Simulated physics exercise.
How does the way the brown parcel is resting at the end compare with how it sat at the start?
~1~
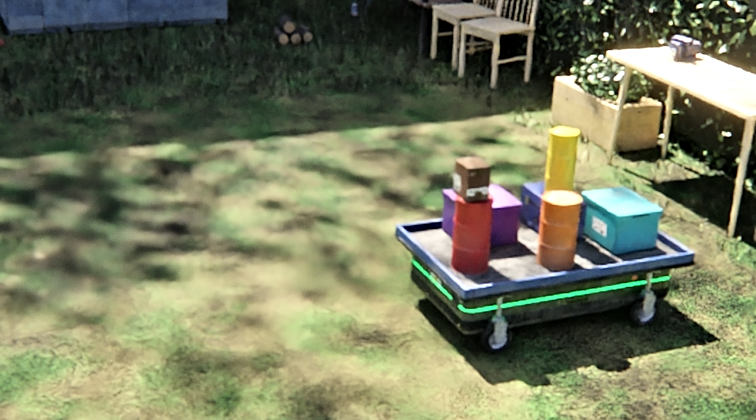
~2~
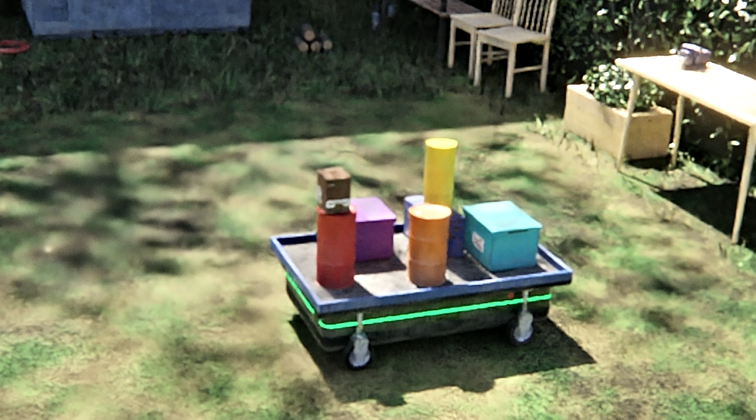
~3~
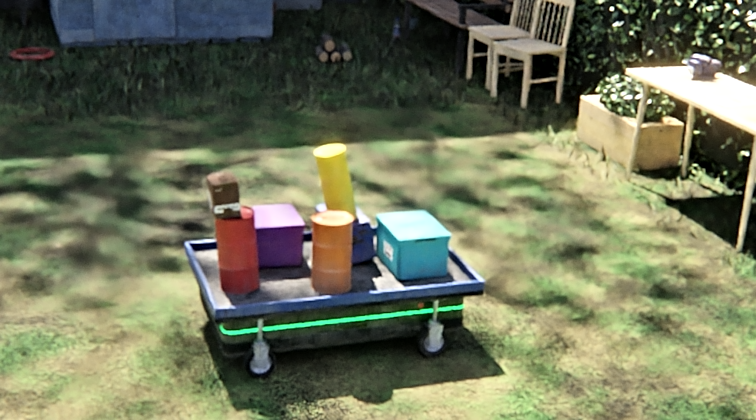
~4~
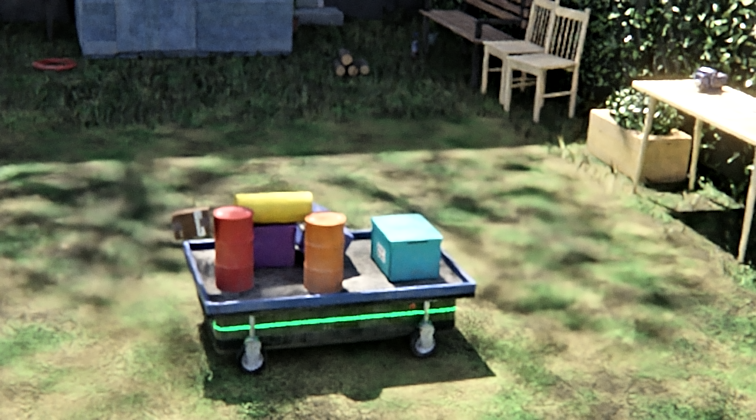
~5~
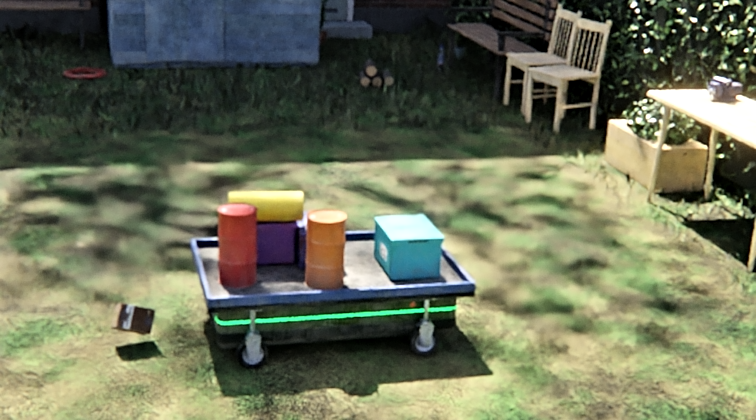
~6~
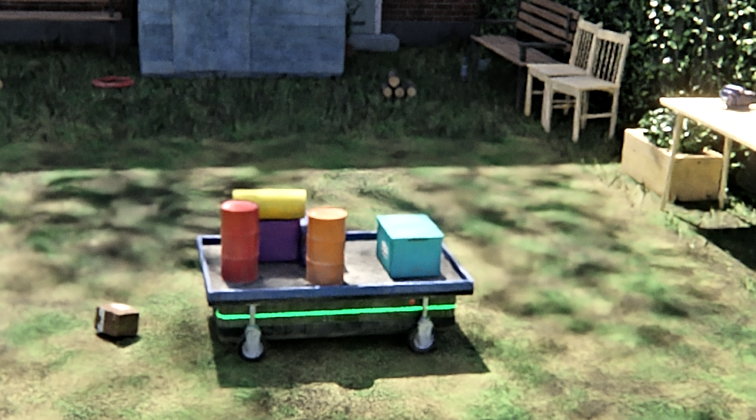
At the start the brown parcel is sitting upright, but by the end it is resting on its side.
